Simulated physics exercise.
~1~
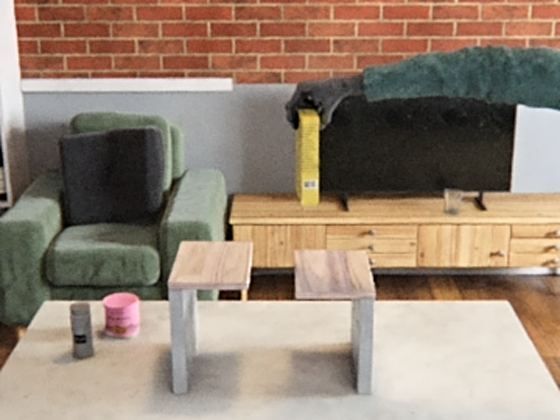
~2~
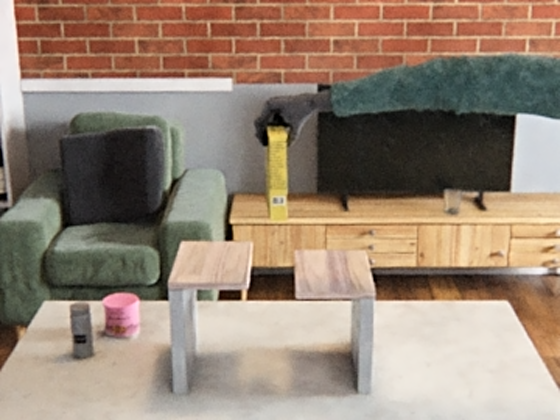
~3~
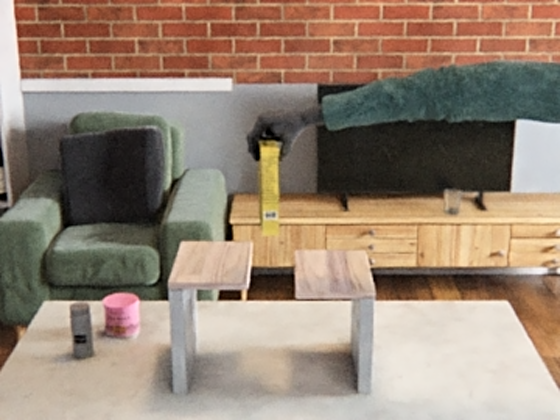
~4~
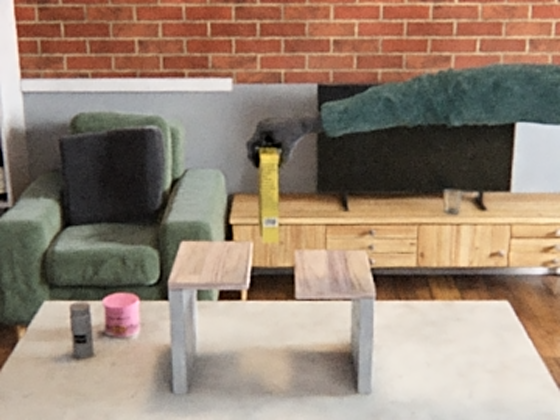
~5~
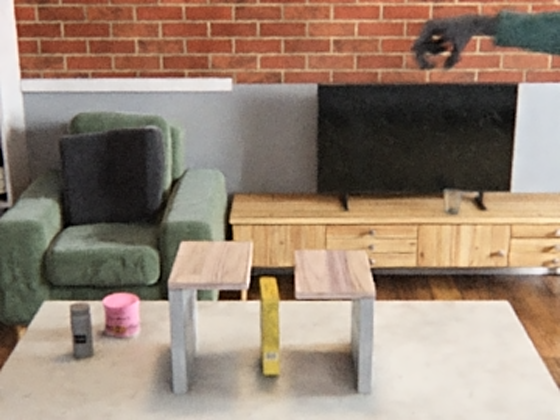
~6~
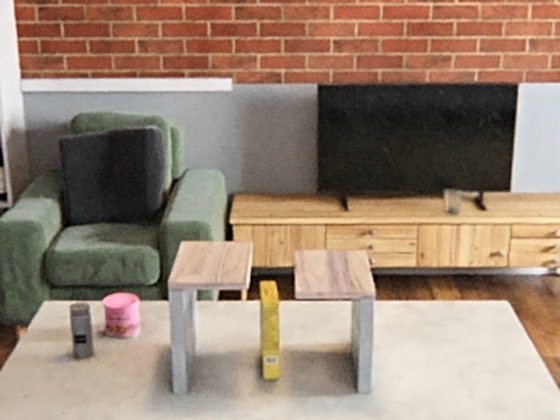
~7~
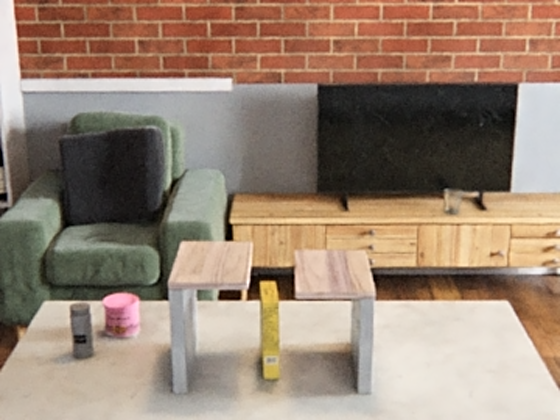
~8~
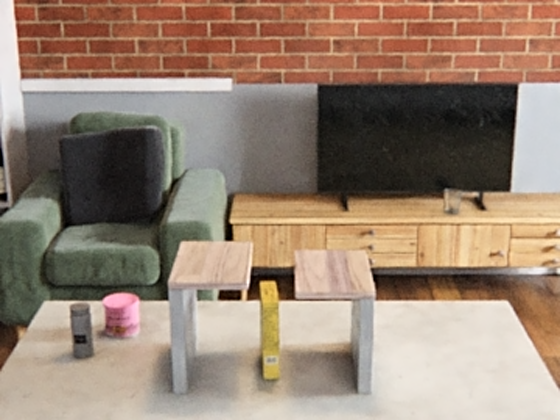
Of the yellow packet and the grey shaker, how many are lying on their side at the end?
None of them are. The yellow packet and the grey shaker are both still upright at the end.
An arm in a green sleeve, its hand dark, reaches in from the right and holds a yellow packet upright above a pale table, seen from the front in a living room. On the table are a stand with two wooden tops and a gap between them, and a grey shaker and a pink tin at the left. Behind are a green armchair, a television on a wooden cabinet and a brick wall. The hand moves the packet left and down over the gap, then lets go and draws back. The packet drops through and ends standing upright between the tops, on the table.
